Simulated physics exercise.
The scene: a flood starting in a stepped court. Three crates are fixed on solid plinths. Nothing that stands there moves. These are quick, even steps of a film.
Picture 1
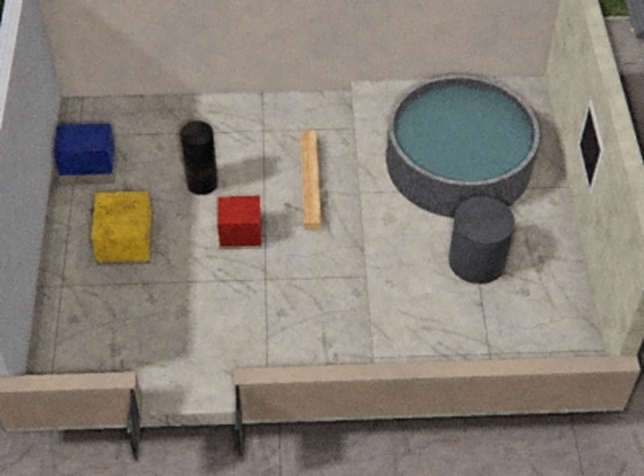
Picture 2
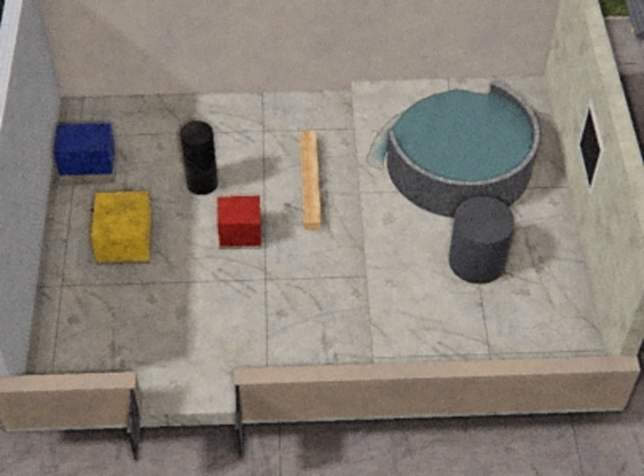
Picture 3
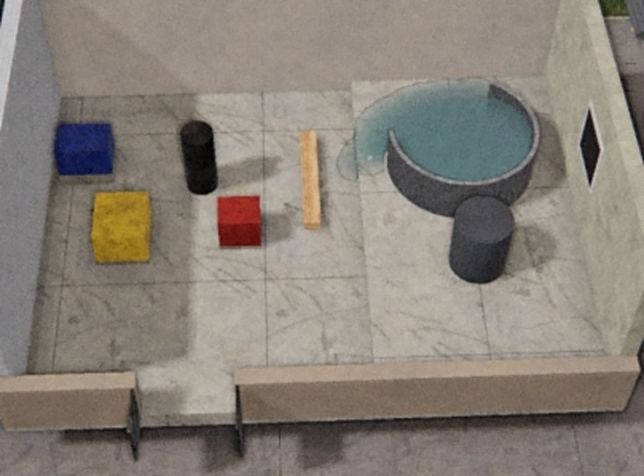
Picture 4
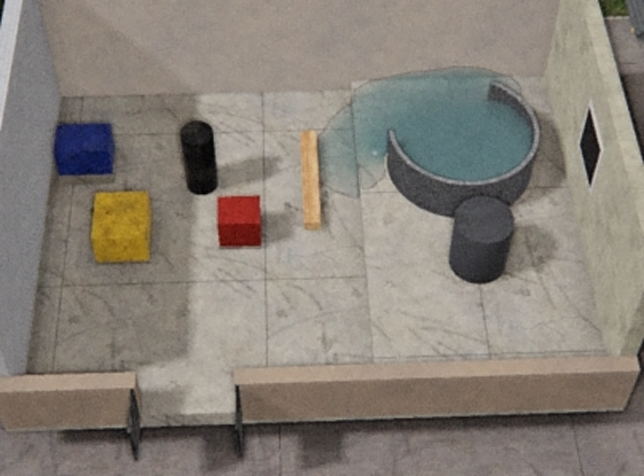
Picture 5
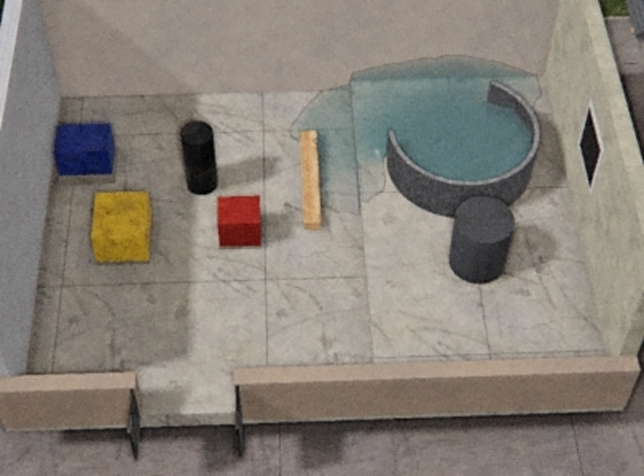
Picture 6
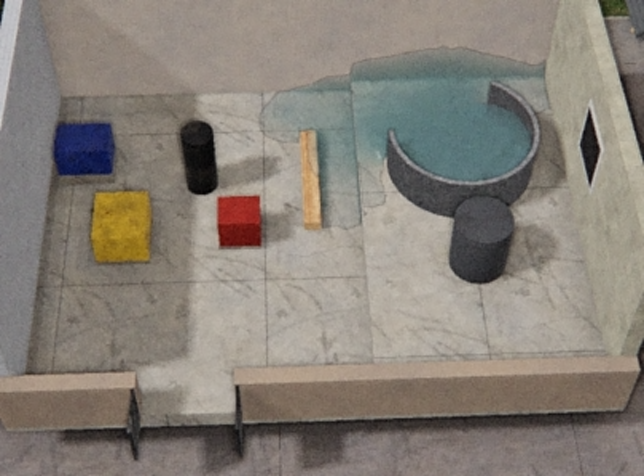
Water sits still in a round gray pool, then pours out through a gap on its far side. It spreads in a thin sheet along the back wall and leftward over the pale floor, passing around the wooden plank's far end, while the colored blocks and dark cylinders stay still.
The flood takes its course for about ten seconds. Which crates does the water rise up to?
The blue crate is wetted; the yellow crate is wetted; the red crate is wetted.
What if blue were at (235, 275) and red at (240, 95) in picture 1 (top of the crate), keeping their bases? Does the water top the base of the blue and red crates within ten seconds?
One by one: The blue one stays dry; the red one ends up wet.
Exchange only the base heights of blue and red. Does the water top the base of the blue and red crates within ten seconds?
The blue one is topped; the red one stays dry.
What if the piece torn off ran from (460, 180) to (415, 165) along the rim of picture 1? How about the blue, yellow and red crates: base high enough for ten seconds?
In short: Blue is safe; yellow takes water; red is soaked.
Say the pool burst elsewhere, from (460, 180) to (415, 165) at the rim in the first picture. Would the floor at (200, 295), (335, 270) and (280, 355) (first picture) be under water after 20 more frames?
In that order: Flooded, covered, covered.
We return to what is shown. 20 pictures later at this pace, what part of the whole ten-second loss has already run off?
Roughly 0 per cent.
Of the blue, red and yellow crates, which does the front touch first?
That is the blue one.
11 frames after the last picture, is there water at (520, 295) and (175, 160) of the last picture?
In that order: Clear, under water.
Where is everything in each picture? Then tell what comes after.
Still water in the pool at (463, 131), in the first picture.
Water pours out on the pool's far side and has run to (374, 163), in the second picture.
The front is at (347, 173), out from the gap on the pool's far side, in the third picture.
Water pours out on the pool's far side and has run to (321, 176), in the fourth picture.
The front is at (531, 75), out from the gap on the pool's far side, in the fifth picture.
Water pours out on the pool's far side and has run to (267, 112), in the sixth picture.
A moment on, water covers 20 % of the floor; the blue crate not reached, the yellow crate not reached, the red crate not reached.
Next, water covers 35 % of the floor; the blue crate water round its plinth, the yellow crate not reached, the red crate not reached.
Then, water covers 55 % of the floor; the blue crate water round its plinth, the yellow crate water round its plinth, the red crate water round its plinth.
Later, water covers 85 % of the floor; the blue crate water round its plinth, the yellow crate water round its plinth, the red crate water round its plinth.
In the end, water covers 95 % of the floor; the blue crate was topped, the yellow crate was topped, the red crate was topped.
